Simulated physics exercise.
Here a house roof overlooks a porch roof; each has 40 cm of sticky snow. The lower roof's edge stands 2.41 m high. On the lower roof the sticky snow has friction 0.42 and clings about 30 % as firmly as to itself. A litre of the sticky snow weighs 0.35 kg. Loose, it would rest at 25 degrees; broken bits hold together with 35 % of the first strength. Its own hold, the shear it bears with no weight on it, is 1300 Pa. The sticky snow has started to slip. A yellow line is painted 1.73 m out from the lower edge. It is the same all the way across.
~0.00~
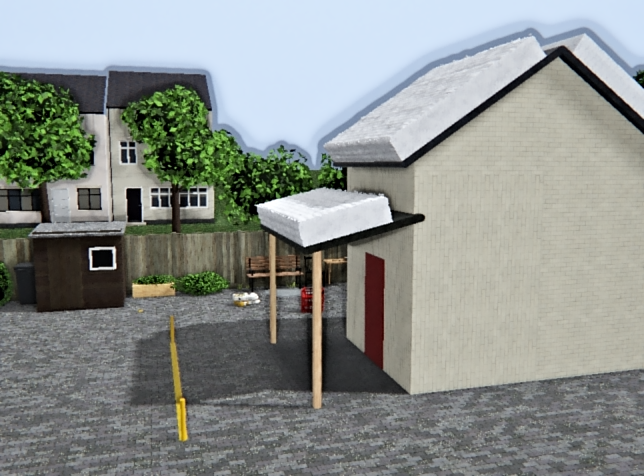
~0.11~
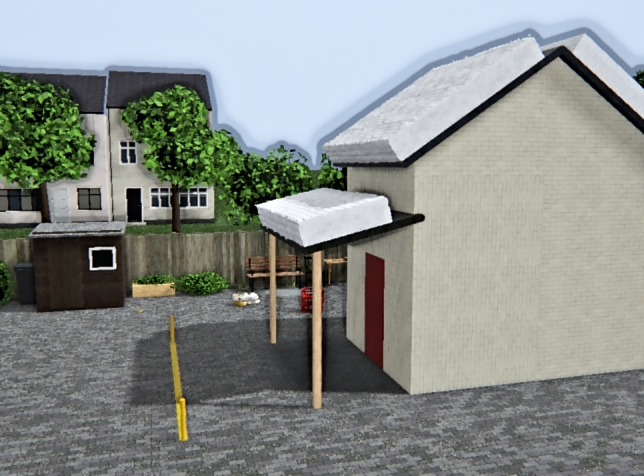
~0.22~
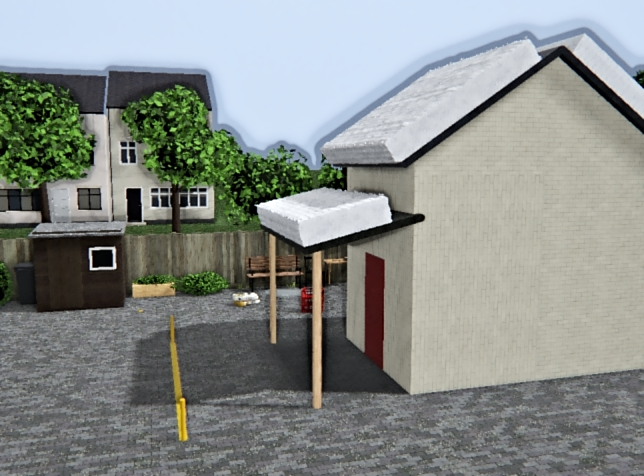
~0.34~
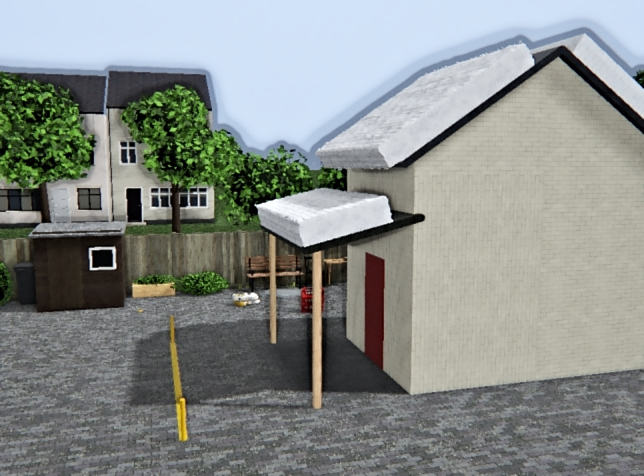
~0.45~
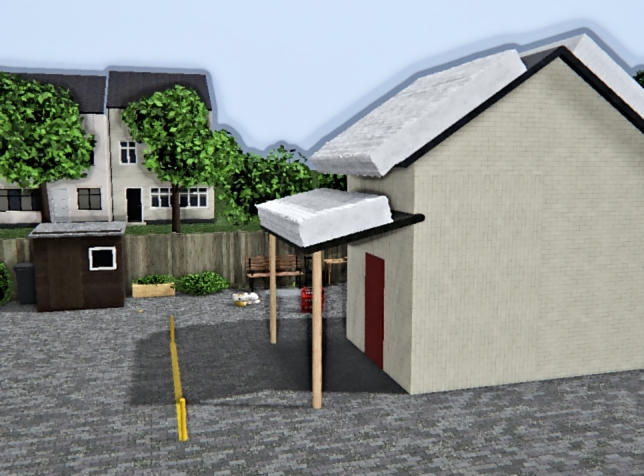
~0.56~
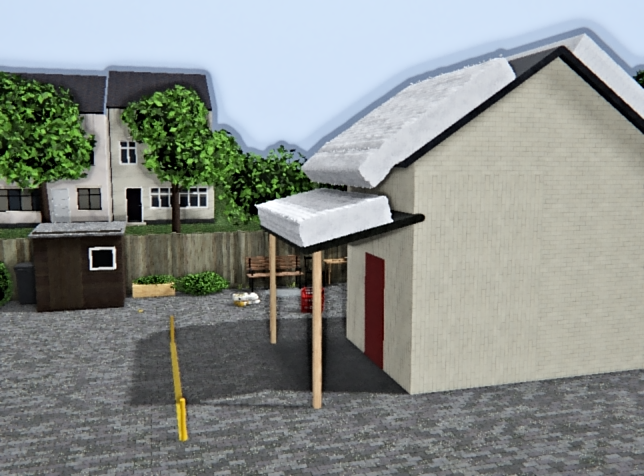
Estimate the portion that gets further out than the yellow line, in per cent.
The portion that gets further out than the yellow line is near 30 %.
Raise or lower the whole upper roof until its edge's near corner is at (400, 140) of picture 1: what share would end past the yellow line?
Then about 40 %.
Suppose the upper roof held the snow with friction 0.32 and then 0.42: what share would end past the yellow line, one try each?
In that order: 16 %, 5 %.
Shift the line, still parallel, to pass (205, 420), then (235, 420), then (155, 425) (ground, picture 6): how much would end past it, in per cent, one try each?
In turn about 40 %, 50 %, 22 %.
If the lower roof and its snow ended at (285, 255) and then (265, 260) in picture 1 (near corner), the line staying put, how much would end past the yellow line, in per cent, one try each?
In turn about 25 %, 20 %.
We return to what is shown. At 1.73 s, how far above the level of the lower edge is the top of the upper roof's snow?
About 0.8 m.
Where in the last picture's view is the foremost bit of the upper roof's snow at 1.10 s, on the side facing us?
Around (283, 209).
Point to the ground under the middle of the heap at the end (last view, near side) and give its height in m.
Around (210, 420); it stands about 0.5 m.
By 1.10 s, none is below the lower edge and 0 % is past the line.
By 1.73 s, 40 % is below the lower edge and 1 % is past the line.
By 2.37 s, 65 % is below the lower edge and 28 % is past the line.
By 3.00 s, 79 % is below the lower edge and 29 % is past the line.
By 4.10 s, at the end, 79 % is below the lower edge and 30 % is past the line.
